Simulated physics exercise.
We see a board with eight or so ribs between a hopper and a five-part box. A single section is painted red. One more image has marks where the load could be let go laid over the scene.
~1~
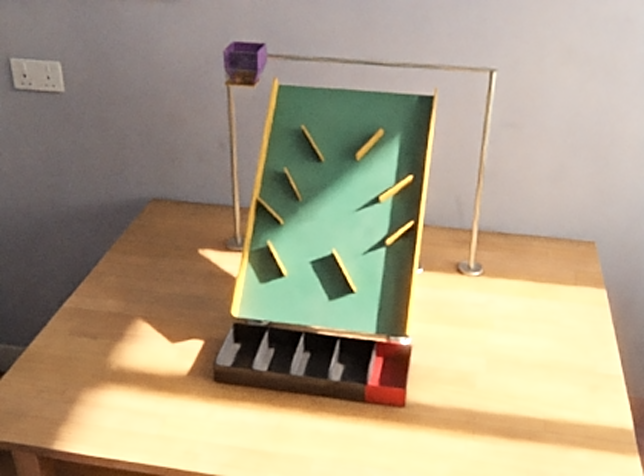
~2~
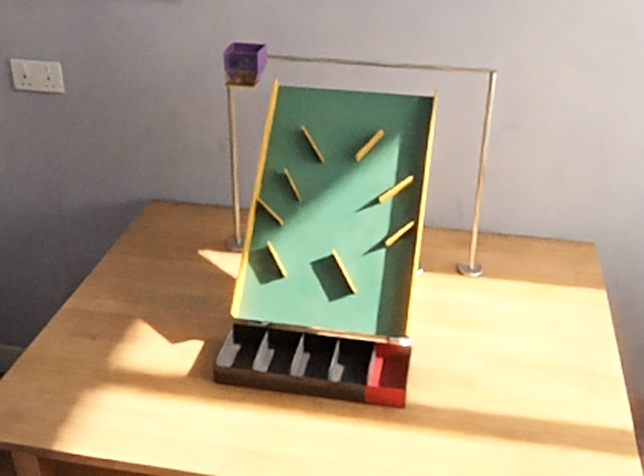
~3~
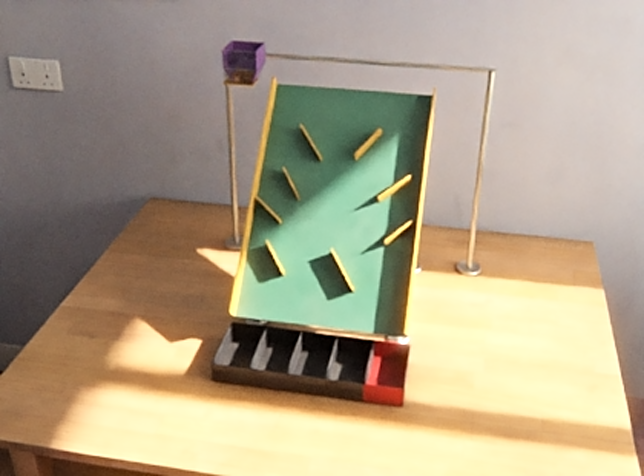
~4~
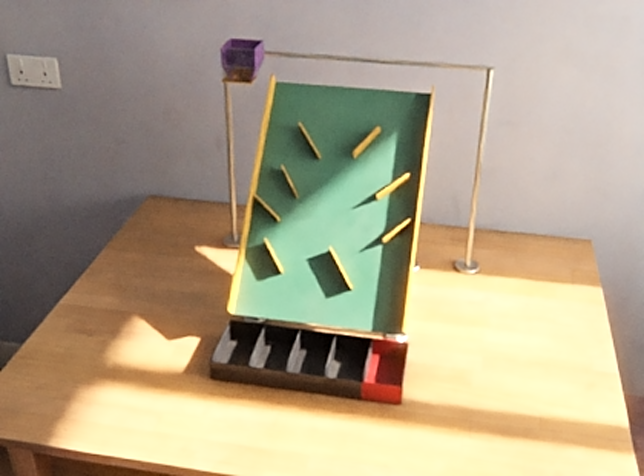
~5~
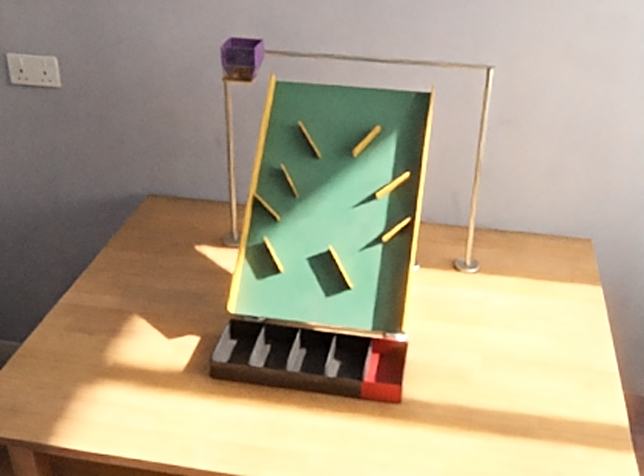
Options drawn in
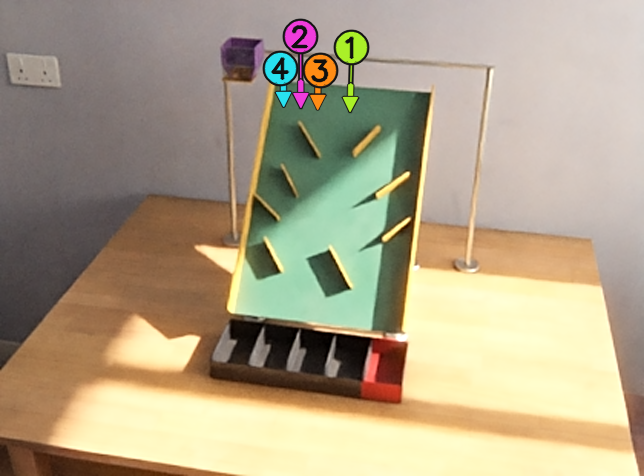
A green board with yellow edges stands tilted on a light wooden table against a plain pale wall, seen from slightly above in patchy sunlight. Short yellow ribs slant across it, a small purple container sits at the upper left by a thin metal frame, and a dark divided box below has a red right-hand section. Nothing on the table moves; only the view shifts very slightly.
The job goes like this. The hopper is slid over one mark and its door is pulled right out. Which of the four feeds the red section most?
Go for 3.
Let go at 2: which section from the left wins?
The third.
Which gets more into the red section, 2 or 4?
It is 2.
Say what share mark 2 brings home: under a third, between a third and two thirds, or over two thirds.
Mark 2 gives under a third.
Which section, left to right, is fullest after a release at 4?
It is the third one.
On the marked copy, mark 1 meets the board at (350, 106); mark 2 meets the board at (300, 102); mark 3 meets the board at (317, 104); mark 4 meets the board at (283, 101).
For mark 1, a small share in the red section, the bulk in other sections, a small share outside the box.
For mark 2, close to a quarter in the red section, close to two thirds in other sections, a small share outside the box.
For mark 3, close to two thirds in the red section, close to a quarter in other sections, a small share outside the box.
For mark 4, only a few in the red section, all but a few in other sections, only a few held on the board.
